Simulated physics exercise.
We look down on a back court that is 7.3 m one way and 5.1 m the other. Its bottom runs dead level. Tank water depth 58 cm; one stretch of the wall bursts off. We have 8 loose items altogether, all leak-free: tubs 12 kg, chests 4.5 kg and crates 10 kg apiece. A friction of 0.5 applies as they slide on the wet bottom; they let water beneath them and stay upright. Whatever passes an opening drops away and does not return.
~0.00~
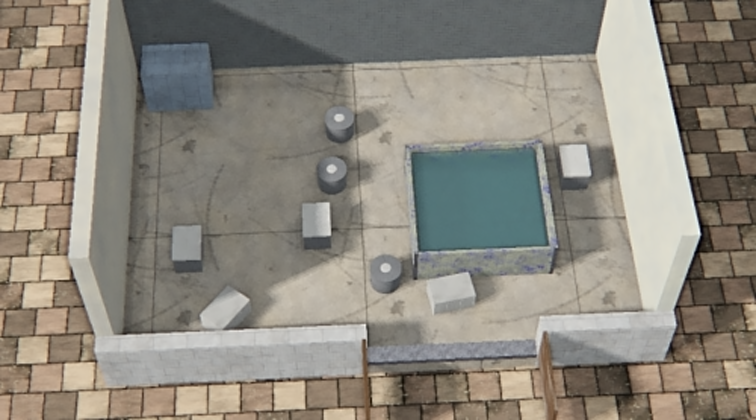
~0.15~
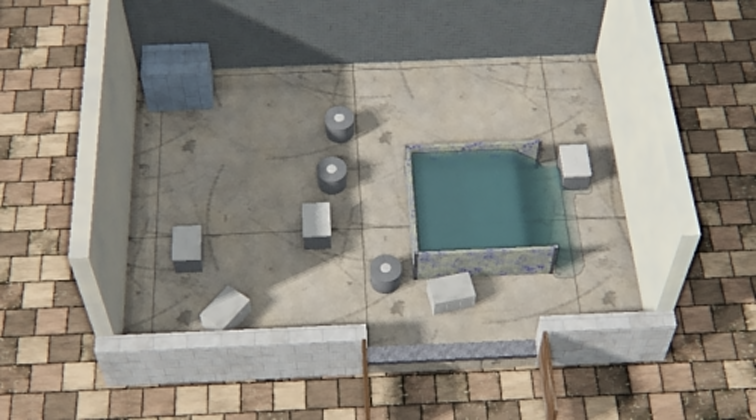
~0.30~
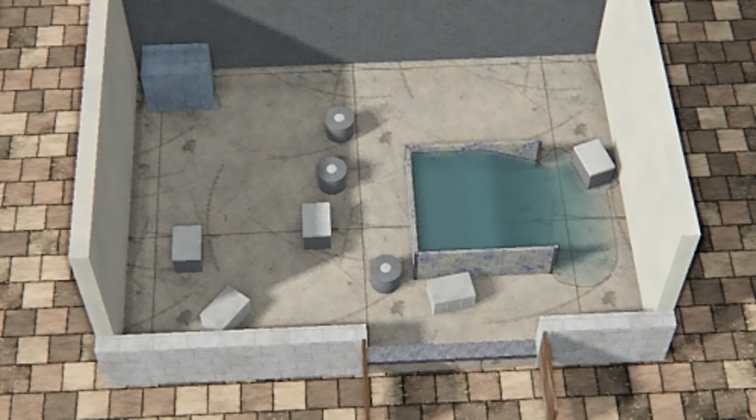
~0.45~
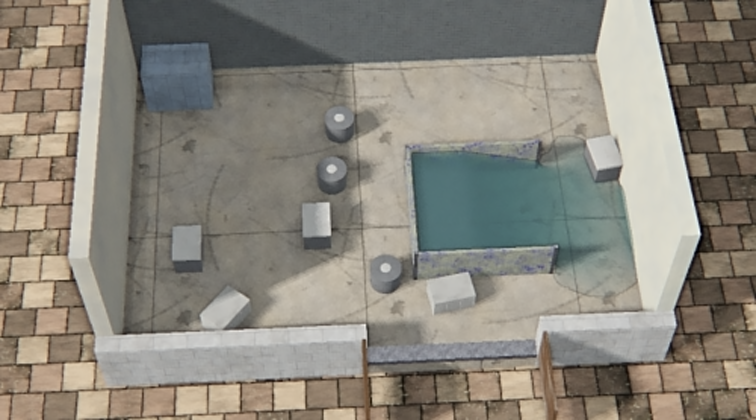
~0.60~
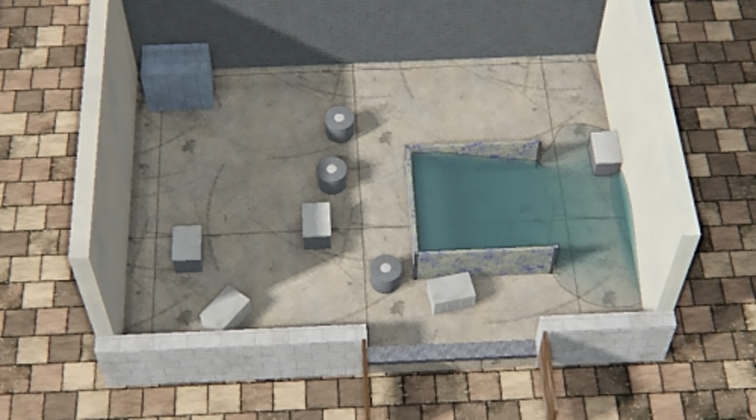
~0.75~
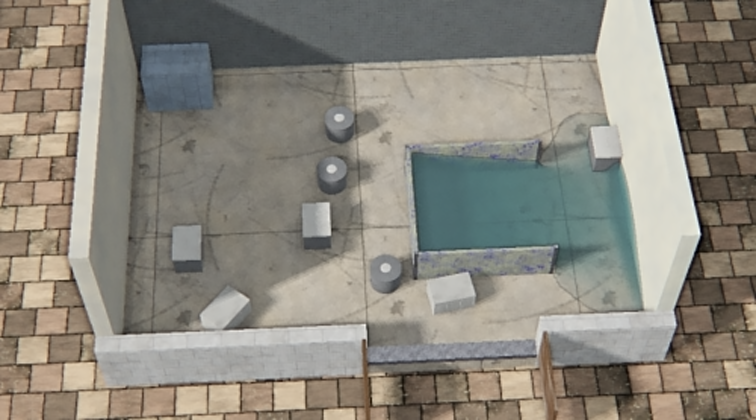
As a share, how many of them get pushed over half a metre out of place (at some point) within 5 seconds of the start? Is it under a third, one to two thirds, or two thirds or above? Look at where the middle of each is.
It is one to two thirds.
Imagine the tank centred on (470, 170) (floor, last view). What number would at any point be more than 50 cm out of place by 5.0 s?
4.
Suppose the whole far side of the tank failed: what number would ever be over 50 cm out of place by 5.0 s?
Then it comes to 1 of them.
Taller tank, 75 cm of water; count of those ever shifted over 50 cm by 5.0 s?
That would give 6.
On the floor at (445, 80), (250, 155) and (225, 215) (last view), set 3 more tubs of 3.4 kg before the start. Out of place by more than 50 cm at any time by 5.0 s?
Order as given: Goes farther, stays inside it, stays inside it.
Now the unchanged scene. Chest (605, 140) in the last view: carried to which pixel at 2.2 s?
Somewhere near (548, 47) in the last view.
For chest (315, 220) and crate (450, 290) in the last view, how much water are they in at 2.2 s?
Depth approx. 0 cm / 2 cm.
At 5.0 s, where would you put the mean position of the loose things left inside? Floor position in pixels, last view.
Mean floor pixel: About (258, 220).
After 1.1 s 1 of 8 are over 50 cm from their spots; 1 afloat.
After 2.2 s 1 of 8 are over 50 cm from their spots; 1 afloat.
After 3.5 s 2 of 8 are over 50 cm from their spots; 2 afloat.
After 5.0 s 4 of 8 are over 50 cm from their spots, and 4 have been at some point; 2 afloat.
